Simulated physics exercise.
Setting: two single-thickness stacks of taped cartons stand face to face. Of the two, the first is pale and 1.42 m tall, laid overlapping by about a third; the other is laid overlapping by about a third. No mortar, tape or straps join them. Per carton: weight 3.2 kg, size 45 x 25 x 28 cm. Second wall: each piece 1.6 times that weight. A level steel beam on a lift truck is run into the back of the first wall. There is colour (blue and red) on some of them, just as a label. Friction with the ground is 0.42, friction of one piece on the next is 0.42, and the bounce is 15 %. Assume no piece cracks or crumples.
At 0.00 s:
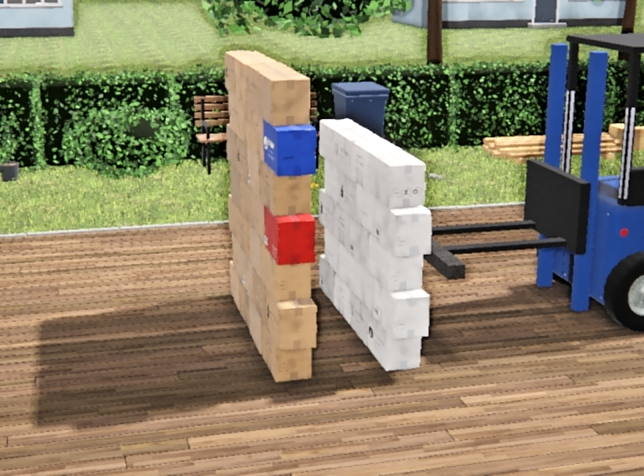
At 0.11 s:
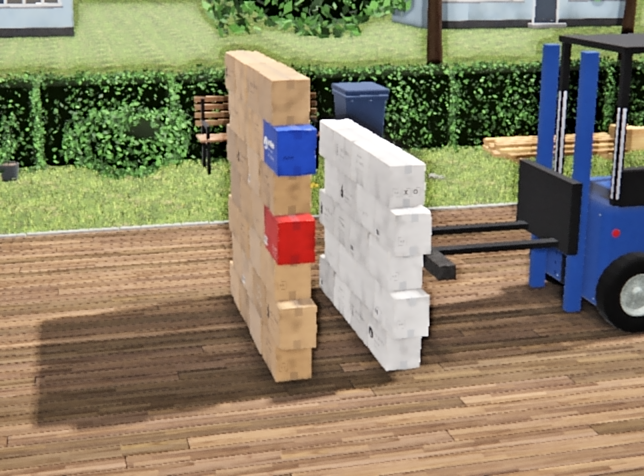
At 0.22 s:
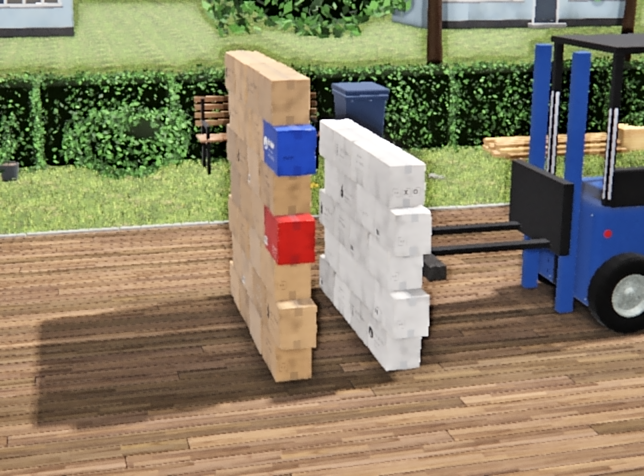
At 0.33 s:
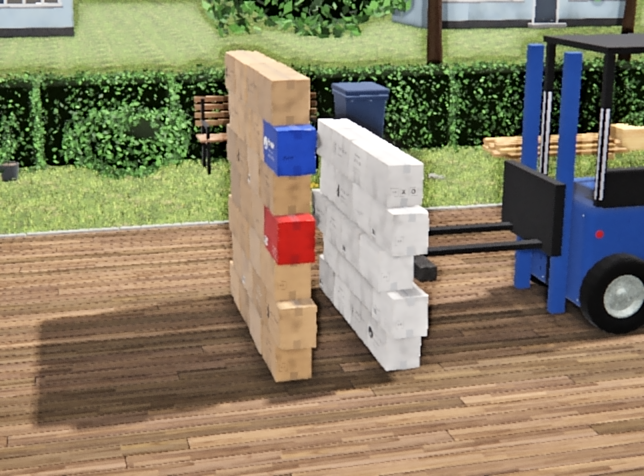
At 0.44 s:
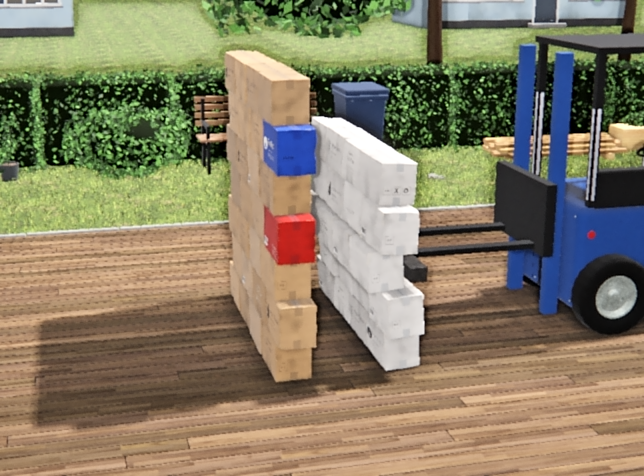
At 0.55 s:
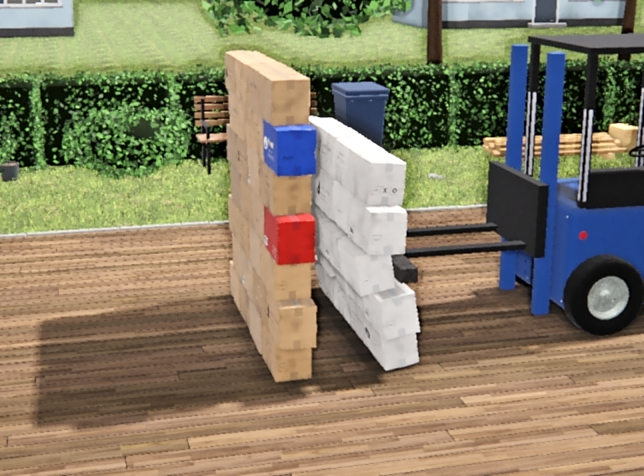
A blue forklift moves left and pushes the white block wall toward the tan one.
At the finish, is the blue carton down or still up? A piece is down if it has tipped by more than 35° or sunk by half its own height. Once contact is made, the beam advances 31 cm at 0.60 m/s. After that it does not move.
It is down.
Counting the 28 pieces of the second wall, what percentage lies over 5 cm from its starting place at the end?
100 percent of them have shifted.
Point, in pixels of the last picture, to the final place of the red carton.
Roughly at (96, 379).
Around 1.24 s, 9 of the pale wall down; none of the 28 cartons of the second wall down, 28 disturbed; blue carton tipped 3°; red carton tipped 3°.
Around 2.24 s, 15 of the pale wall down; none of the 28 cartons of the second wall down, 28 disturbed; blue carton tipped 21°; red carton tipped 21°.
Around 2.84 s, 15 of the pale wall down; 28 of the 28 cartons of the second wall down; blue carton tipped 70°, 1.11 m lower; red carton tipped 74°, 77 cm lower.
Finally (3.8 s), 15 of the pale wall down; 28 of the 28 cartons of the second wall down; blue carton on its side; red carton on its side. Seen by the last camera, middles, red carton near (96, 379).
